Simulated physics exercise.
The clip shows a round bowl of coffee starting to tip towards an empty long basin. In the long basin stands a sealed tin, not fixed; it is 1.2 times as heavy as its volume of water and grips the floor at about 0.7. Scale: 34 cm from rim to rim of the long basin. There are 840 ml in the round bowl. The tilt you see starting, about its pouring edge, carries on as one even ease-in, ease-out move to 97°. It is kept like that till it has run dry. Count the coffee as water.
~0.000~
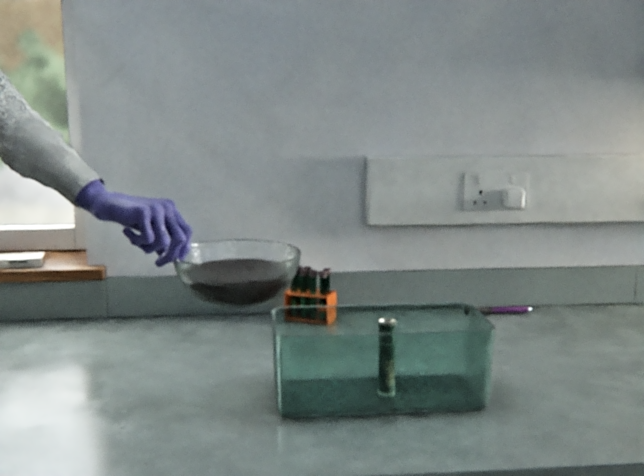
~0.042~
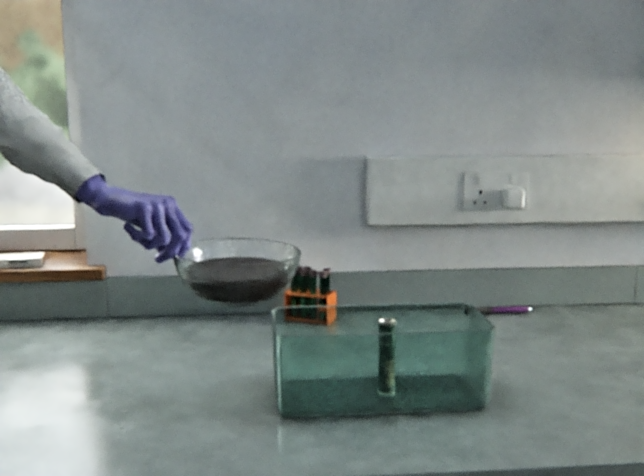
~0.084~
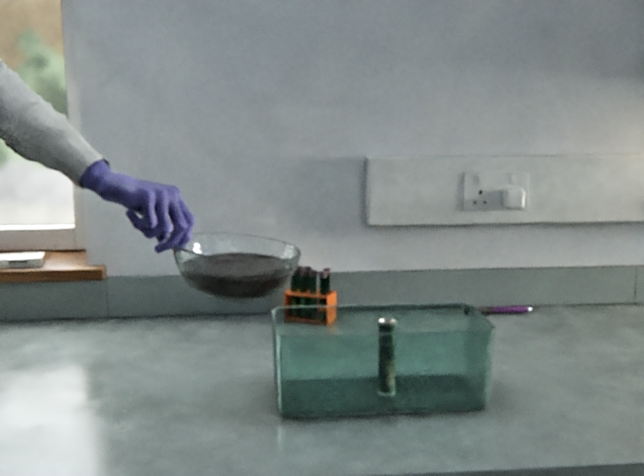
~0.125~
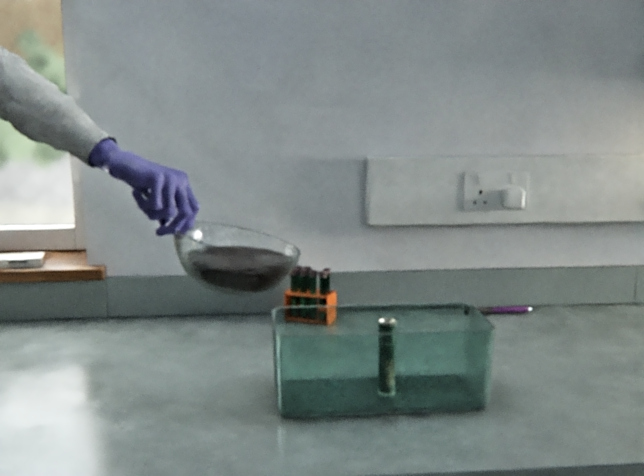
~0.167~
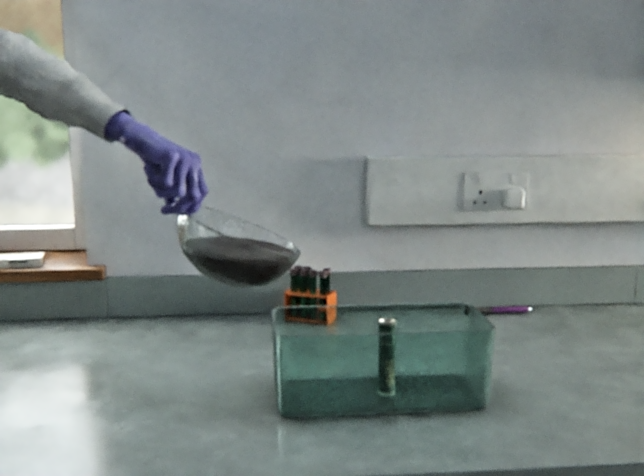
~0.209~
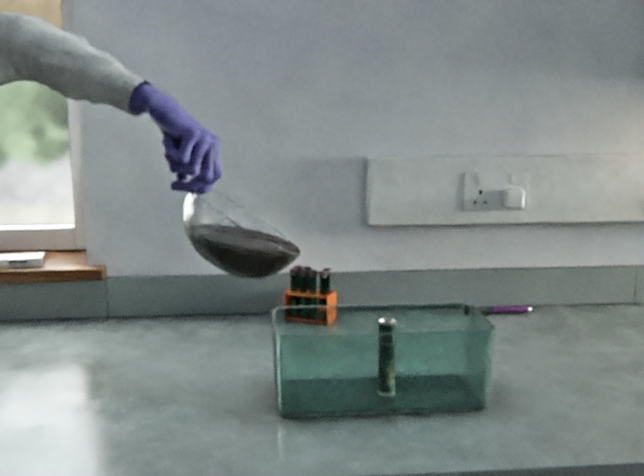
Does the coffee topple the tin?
The tin topples.
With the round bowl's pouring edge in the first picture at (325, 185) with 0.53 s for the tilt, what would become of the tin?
Then it topples.
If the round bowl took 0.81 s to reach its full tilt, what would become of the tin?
Then it falls.
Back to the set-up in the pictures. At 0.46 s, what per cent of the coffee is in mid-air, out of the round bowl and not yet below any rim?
Some 62 per cent.
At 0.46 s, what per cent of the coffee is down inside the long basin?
About 5 per cent.
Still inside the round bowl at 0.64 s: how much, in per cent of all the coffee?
Some 0 per cent.
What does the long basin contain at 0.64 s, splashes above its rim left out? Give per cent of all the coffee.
Some 90 per cent.
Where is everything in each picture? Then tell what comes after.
In the first picture, it leans 0°; its right rim is at (300, 252); the coffee meets the walls at (181, 271) and (294, 269); the long basin's rim runs from (274, 323) to (482, 317); the tin's top is at (387, 325).
In the second picture, it leans 2°; its right rim is at (300, 252); the coffee meets the walls at (181, 269) and (294, 267).
In the third picture, it leans 6°; its right rim is at (300, 252); the coffee meets the walls at (181, 264) and (293, 264).
In the fourth picture, it leans 13°; its right rim is at (300, 252); the coffee meets the walls at (181, 255) and (294, 258).
In the fifth picture, it leans 22°; its right rim is at (299, 253); the coffee meets the walls at (183, 242) and (296, 252).
In the sixth picture, it leans 33°; its right rim is at (299, 253); the coffee meets the walls at (187, 227) and (297, 245).
Then, 0.46 s in, the tilt is 92° and 32 per cent is still to pour; the tin stands where it began.
Then, 0.64 s in, the tilt is 97° and 0 per cent is still to pour; the tin leans 21°.
Then, 0.82 s in, the tilt is 97° and 0 per cent is still to pour; the tin lies on its side.
Then, 1.03 s in, the tilt is 97° and 0 per cent is still to pour; the tin lies on its side.
Finally, the tin lies on its side.
